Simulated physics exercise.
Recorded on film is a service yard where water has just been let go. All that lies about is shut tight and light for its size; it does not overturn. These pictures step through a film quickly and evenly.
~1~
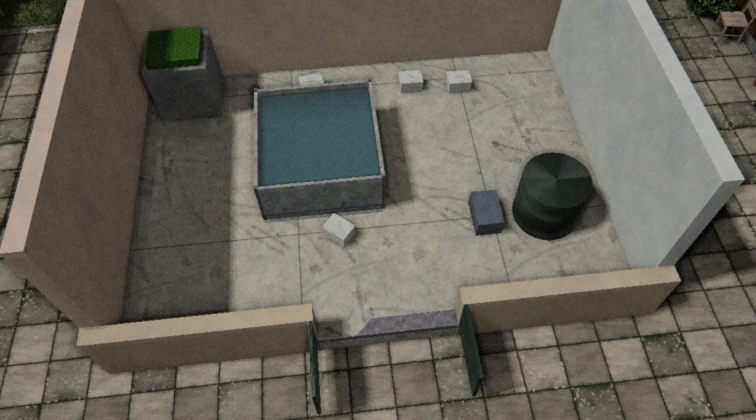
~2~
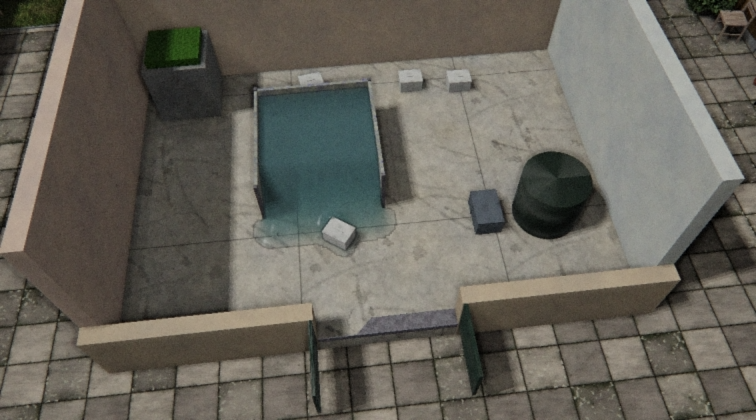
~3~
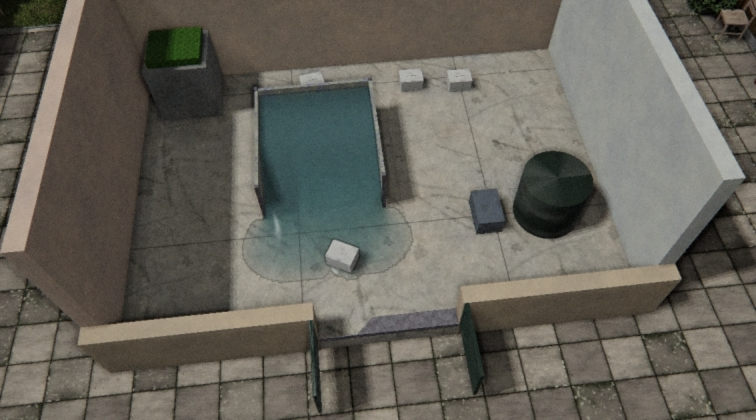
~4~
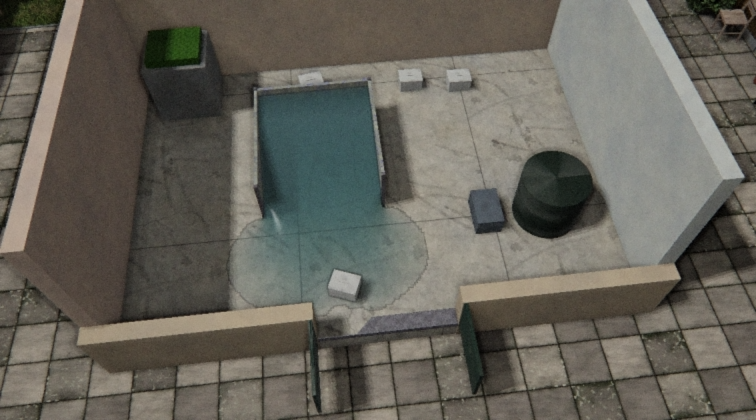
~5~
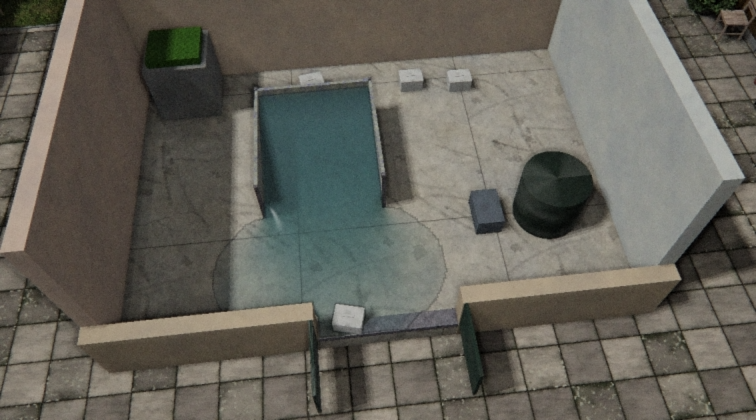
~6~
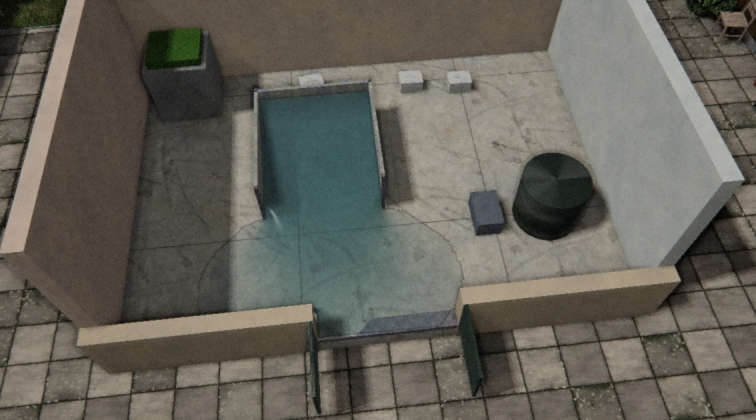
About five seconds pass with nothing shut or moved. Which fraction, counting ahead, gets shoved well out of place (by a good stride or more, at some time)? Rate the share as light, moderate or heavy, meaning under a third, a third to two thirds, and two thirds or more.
Light.
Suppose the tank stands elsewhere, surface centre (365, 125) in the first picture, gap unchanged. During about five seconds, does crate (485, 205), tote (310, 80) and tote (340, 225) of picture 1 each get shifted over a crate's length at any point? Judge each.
The three, one by one: Short of that, short of that and past that mark.
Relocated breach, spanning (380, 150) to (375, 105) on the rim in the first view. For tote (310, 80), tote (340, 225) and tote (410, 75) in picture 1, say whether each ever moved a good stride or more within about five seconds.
One after the other: No, under that, moved that far.
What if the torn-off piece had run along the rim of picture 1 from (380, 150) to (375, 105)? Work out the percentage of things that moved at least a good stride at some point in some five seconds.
My figure is about 60 %.
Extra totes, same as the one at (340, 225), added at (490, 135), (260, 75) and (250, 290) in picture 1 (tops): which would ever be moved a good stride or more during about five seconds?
In that order: No, no, pushed that far.
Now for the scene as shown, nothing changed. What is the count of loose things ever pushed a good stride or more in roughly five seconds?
That adds up to 1.
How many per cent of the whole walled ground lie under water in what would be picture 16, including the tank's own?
It comes to some 40 in a hundred.
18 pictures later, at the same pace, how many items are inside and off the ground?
In total, 0.
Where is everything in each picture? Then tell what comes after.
A tote at (311, 80) rests on the ground; a crate at (487, 207) rests on the ground; 0 of 5 have shifted, in the first frame.
A tote at (311, 80), on the bottom; a crate at (487, 206) rests on the ground; 1 of 5 have shifted, in the second frame.
A tote at (312, 79) rests on the ground; a crate at (488, 205) rests on the ground; 1 of 5 have shifted, in the third frame.
A tote at (311, 79), on the bottom; a crate at (487, 205), on the bottom; 1 of 5 have shifted, in the fourth frame.
A tote at (311, 79) rests on the ground; a crate at (487, 206), on the bottom; 1 of 5 have shifted, in the fifth frame.
A tote at (311, 81) rests on the ground; a crate at (487, 207), on the bottom; 1 of 5 have shifted, in the sixth frame.
A moment on, 1 of 5 are well off their spots; 0 afloat.
Next, 1 of 5 are well off their spots; 0 afloat.
Later, 1 of 5 are well off their spots; 0 afloat.
In the end, 1 of 5 are well off their spots, and 1 have been at some point; 0 afloat.
